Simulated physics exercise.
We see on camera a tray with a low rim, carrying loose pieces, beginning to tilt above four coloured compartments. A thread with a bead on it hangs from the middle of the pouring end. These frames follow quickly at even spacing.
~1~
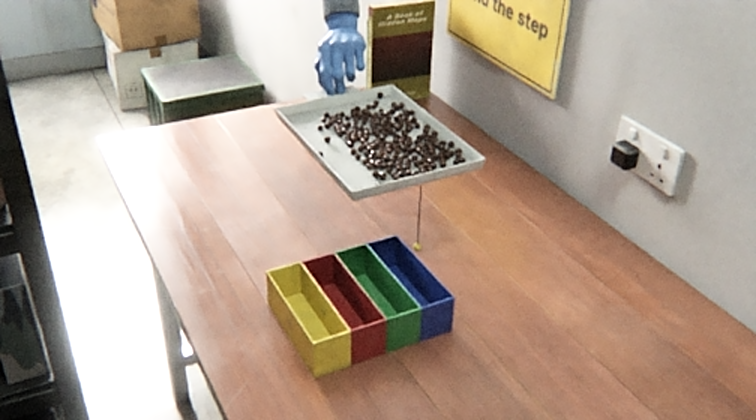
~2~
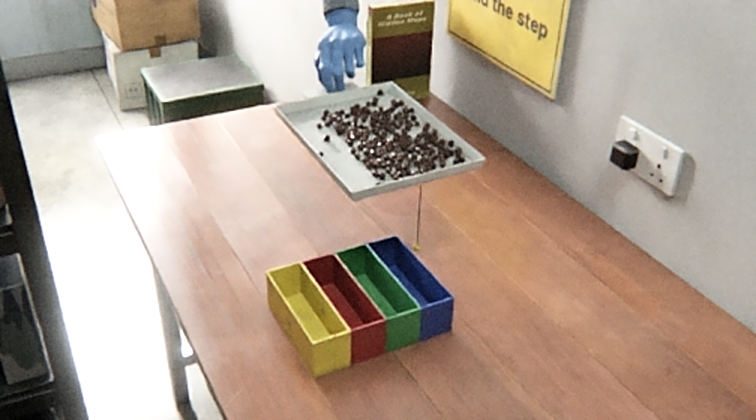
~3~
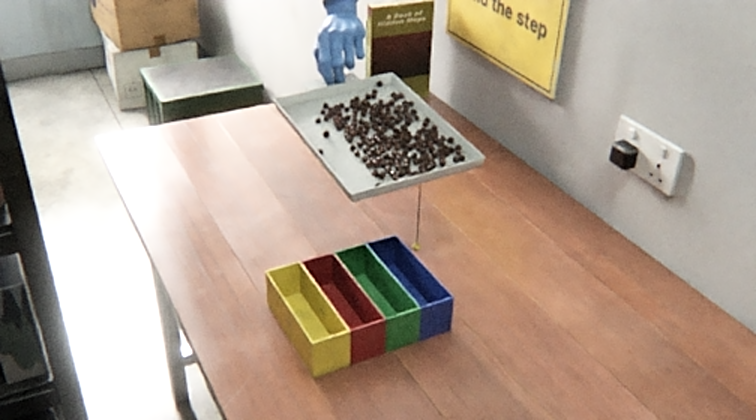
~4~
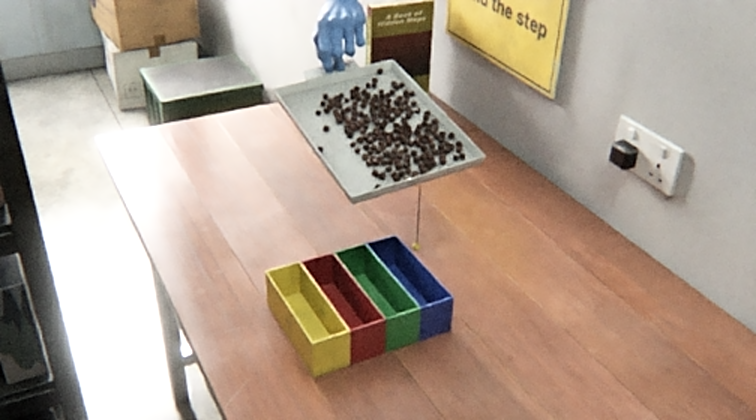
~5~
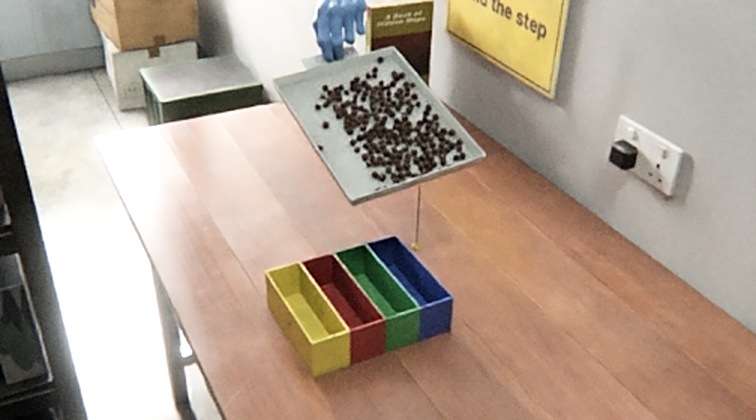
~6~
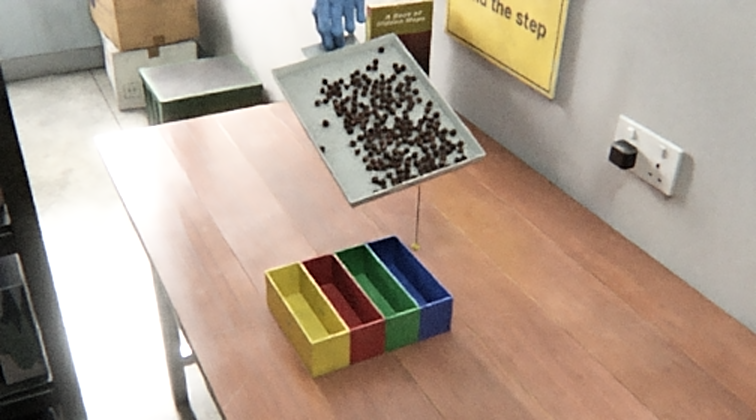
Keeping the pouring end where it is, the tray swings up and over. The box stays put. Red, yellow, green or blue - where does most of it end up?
Most of it ends up in green.
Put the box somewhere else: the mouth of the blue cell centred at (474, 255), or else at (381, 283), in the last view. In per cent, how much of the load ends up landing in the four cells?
First case around 70 %, second case around 80 %.
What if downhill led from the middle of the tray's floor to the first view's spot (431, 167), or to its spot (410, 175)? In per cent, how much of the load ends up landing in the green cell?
First case about 0 percent; second case about 20 percent.
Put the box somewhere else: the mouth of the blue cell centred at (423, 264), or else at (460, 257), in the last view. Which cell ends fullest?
Try 1: Red. Try 2: The yellow cell.
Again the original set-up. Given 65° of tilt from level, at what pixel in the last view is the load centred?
Look close to (378, 188) in the last picture.
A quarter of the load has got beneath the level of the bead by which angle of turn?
That happens at around 75°.
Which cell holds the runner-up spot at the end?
After the leader, it is red.
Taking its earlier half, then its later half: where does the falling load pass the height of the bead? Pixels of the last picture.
It goes through near (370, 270) first, then near (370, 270).
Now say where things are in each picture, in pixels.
In the first picture, corners of the pouring end at (353, 190) and (483, 158), level; middle of the load at (396, 141), chocolate balls; bead on its thread at (417, 247); yellow cell at (332, 351); red cell at (368, 339); green cell at (403, 327); blue cell at (437, 316).
In the second picture, corners of the pouring end at (353, 191) and (482, 158), level; middle of the load at (396, 140).
In the third picture, corners of the pouring end at (353, 192) and (482, 157), tipped barely, lowest at the left corner; middle of the load at (395, 136).
In the fourth picture, corners of the pouring end at (352, 195) and (482, 155), tipped a little, lowest at the left corner; middle of the load at (396, 131).
In the fifth picture, corners of the pouring end at (352, 198) and (483, 154), tipped a little, lowest at the left corner; middle of the load at (396, 127).
In the sixth picture, corners of the pouring end at (352, 200) and (483, 153), tipped clearly, lowest at the left corner; middle of the load at (397, 126), nearly all on the move; yellow cell at (331, 351); red cell at (367, 339); green cell at (402, 327); blue cell at (436, 316).
Soon after the last picture, tray tipped steeply; most on the tray; a small part in the green cell; a small part in the red cell; a stray few in the yellow cell; a stray few in the blue cell; a small part falling or outside the box.
A little later, tray tipped past a quarter turn; a small part on the tray; about half in the green cell; about a quarter in the red cell; a small part in the blue cell; a stray few in the yellow cell; a small part falling or outside the box.
Later still, tray tipped past a quarter turn; about half in the green cell; about a third in the red cell; a small part in the blue cell; a stray few in the yellow cell; a small part falling or outside the box.
By the end, tray tipped past a quarter turn; about half in the green cell; about a third in the red cell; a small part in the blue cell; a stray few in the yellow cell; a small part outside the box.
